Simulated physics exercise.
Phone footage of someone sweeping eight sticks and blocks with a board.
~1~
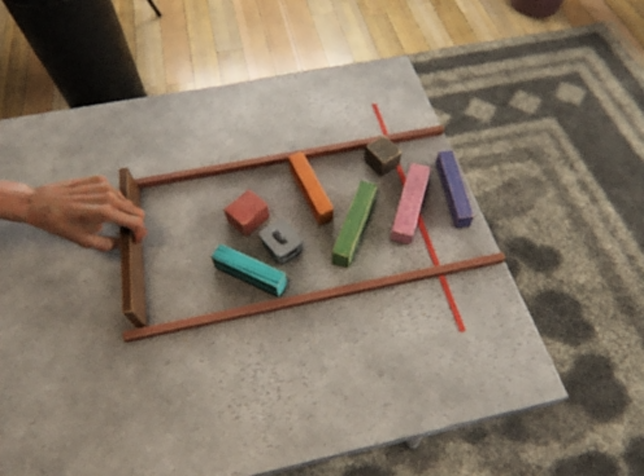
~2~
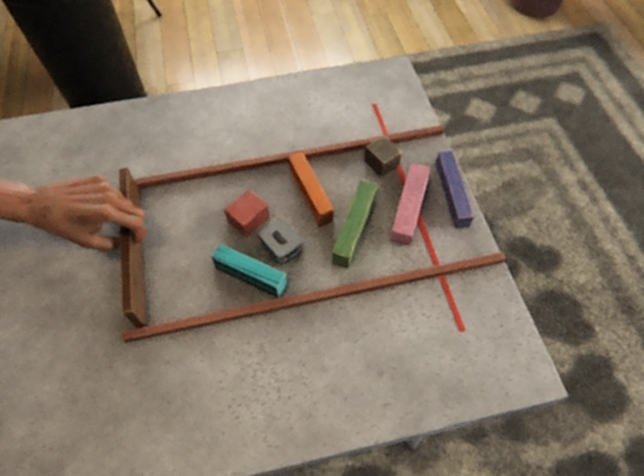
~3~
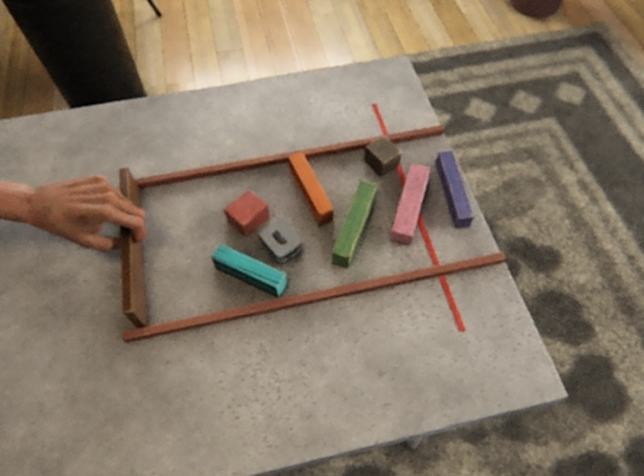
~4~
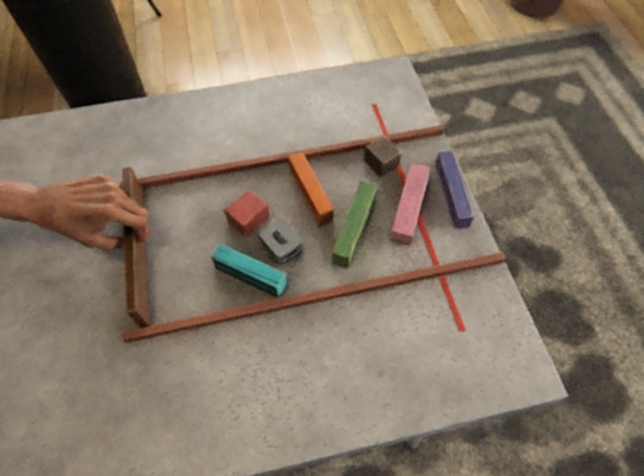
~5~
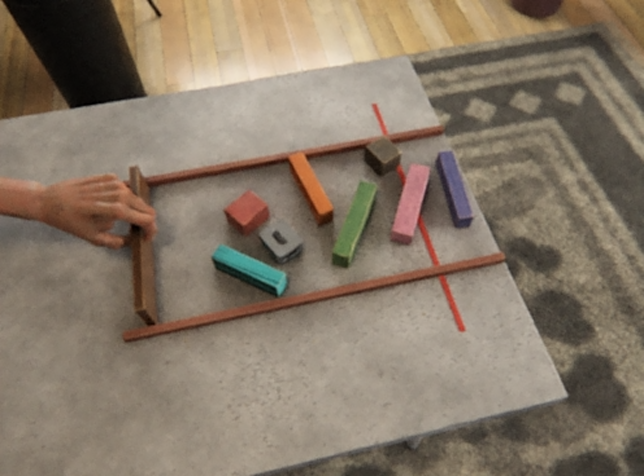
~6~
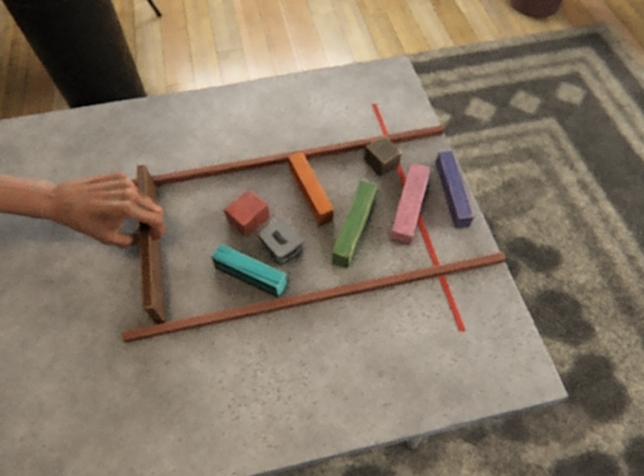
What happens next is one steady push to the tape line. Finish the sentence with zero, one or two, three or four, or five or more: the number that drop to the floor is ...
The number that drop to the floor is one or two.
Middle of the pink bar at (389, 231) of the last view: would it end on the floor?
It comes down.
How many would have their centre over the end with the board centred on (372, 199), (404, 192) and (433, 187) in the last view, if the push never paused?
Per position: 0 / 2 / 4.
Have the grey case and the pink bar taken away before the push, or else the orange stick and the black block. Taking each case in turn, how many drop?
First 1, then 2.
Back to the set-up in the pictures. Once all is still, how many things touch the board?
That makes 3.
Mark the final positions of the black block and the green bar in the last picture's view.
First at (437, 143); second at (478, 213).
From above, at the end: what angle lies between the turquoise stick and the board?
It sits some 0° out of line.
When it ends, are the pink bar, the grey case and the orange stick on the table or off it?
Outcome: Pink bar goes down; grey case does not drop; orange stick does not drop.
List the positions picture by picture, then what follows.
In the first picture, blue bar (454, 188); pink bar (411, 202); black block (383, 156); board (132, 244); tape (412, 202).
In the second picture, pink bar (411, 203); orange stick (310, 188).
In the third picture, black block (383, 156); red block (247, 213).
In the fourth picture, blue bar (454, 188); board (136, 244).
In the fifth picture, pink bar (411, 203); turquoise stick (249, 271).
In the sixth picture, blue bar (454, 188); pink bar (411, 203); black block (383, 156); board (150, 241); tape (412, 202).
Soon after, none off yet; blue bar at rest near (454, 188); pink bar at rest near (411, 203); black block at rest near (383, 156).
In the end, the number that fall off is one or two; gone, pink bar and blue bar.
